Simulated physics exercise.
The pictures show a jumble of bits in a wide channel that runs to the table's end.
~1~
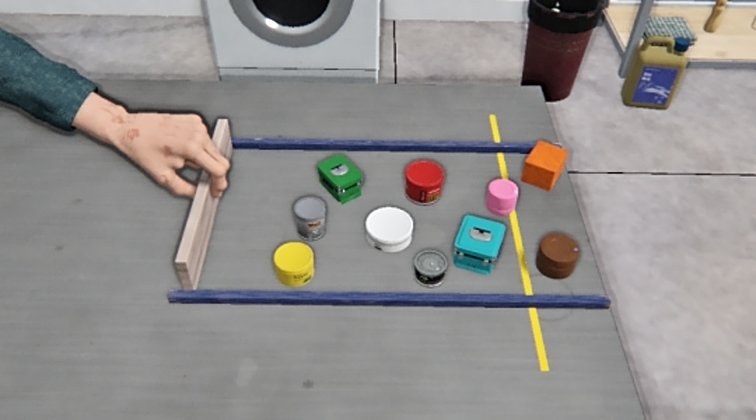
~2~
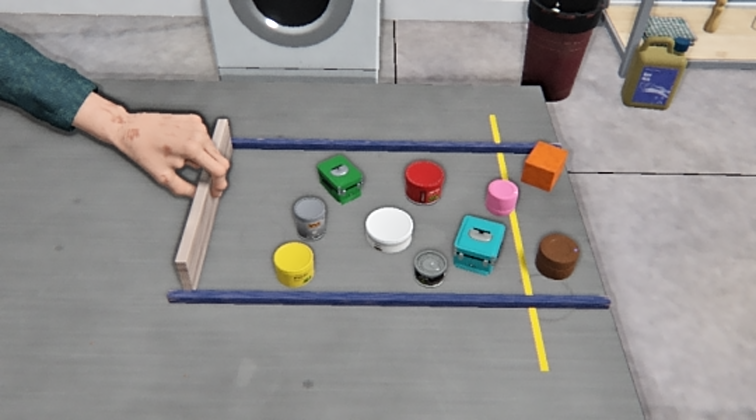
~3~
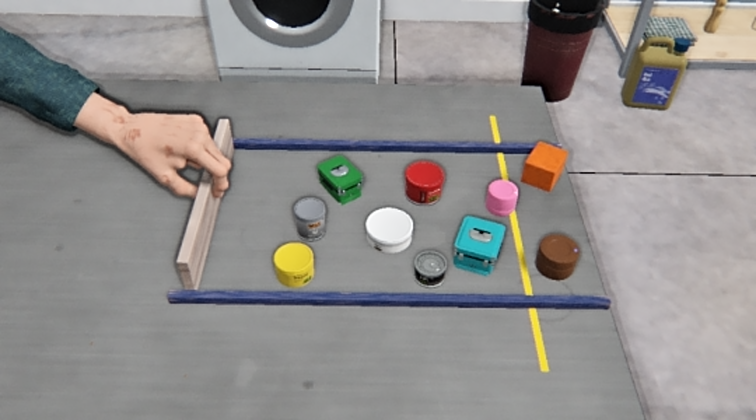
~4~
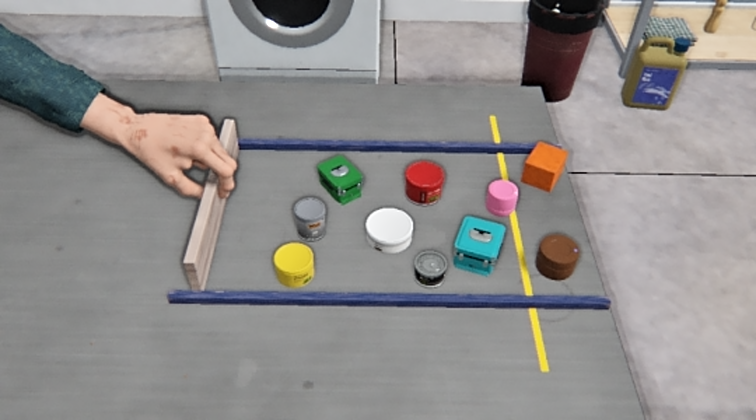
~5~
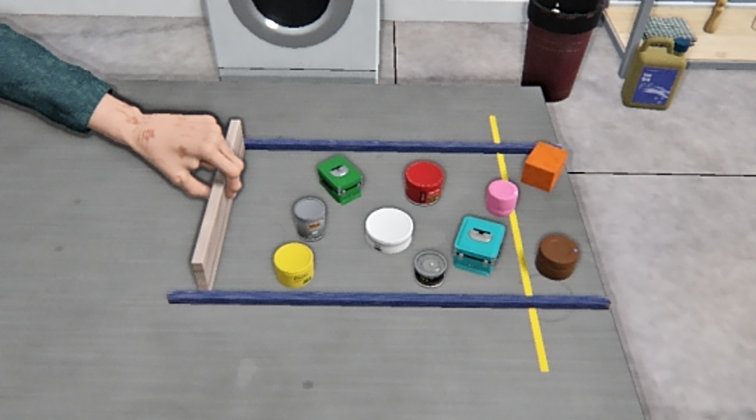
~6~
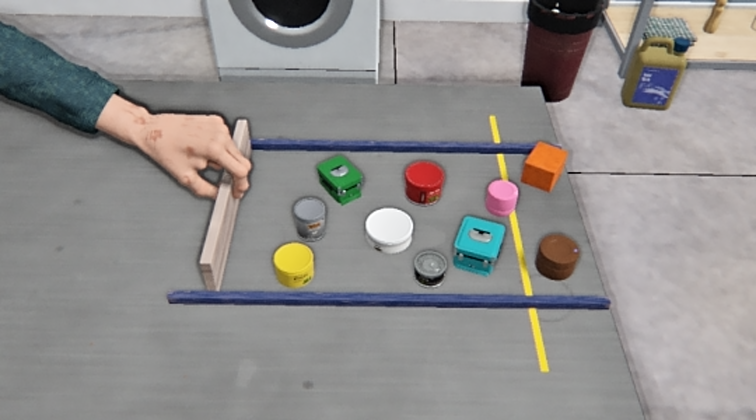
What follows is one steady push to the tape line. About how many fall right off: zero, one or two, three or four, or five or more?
The number that fall off is one or two.
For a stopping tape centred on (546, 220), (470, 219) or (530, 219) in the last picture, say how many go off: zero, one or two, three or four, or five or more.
In that order: More than four; none; three or four.
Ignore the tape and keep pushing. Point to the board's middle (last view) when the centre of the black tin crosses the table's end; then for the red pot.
About (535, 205), and (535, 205) for the other.
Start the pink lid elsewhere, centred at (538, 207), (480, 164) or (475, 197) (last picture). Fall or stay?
In turn it is lost; stays on; drops off.
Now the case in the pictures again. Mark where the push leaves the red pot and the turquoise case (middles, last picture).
The red pot at (558, 186), the turquoise case at (596, 254).
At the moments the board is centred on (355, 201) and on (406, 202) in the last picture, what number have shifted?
The counts are 4 and 7.
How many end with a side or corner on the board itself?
The number is 3.
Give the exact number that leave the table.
Exactly 2.
Early on, none off yet; orange block at rest near (544, 167); brown lid at rest near (557, 257); pink lid at rest near (501, 199).
A while later, none off yet; orange block at rest near (544, 167); brown lid at rest near (559, 258); pink lid at rest near (504, 199).
Finally, the number that fall off is one or two; lost, pink lid and brown lid.
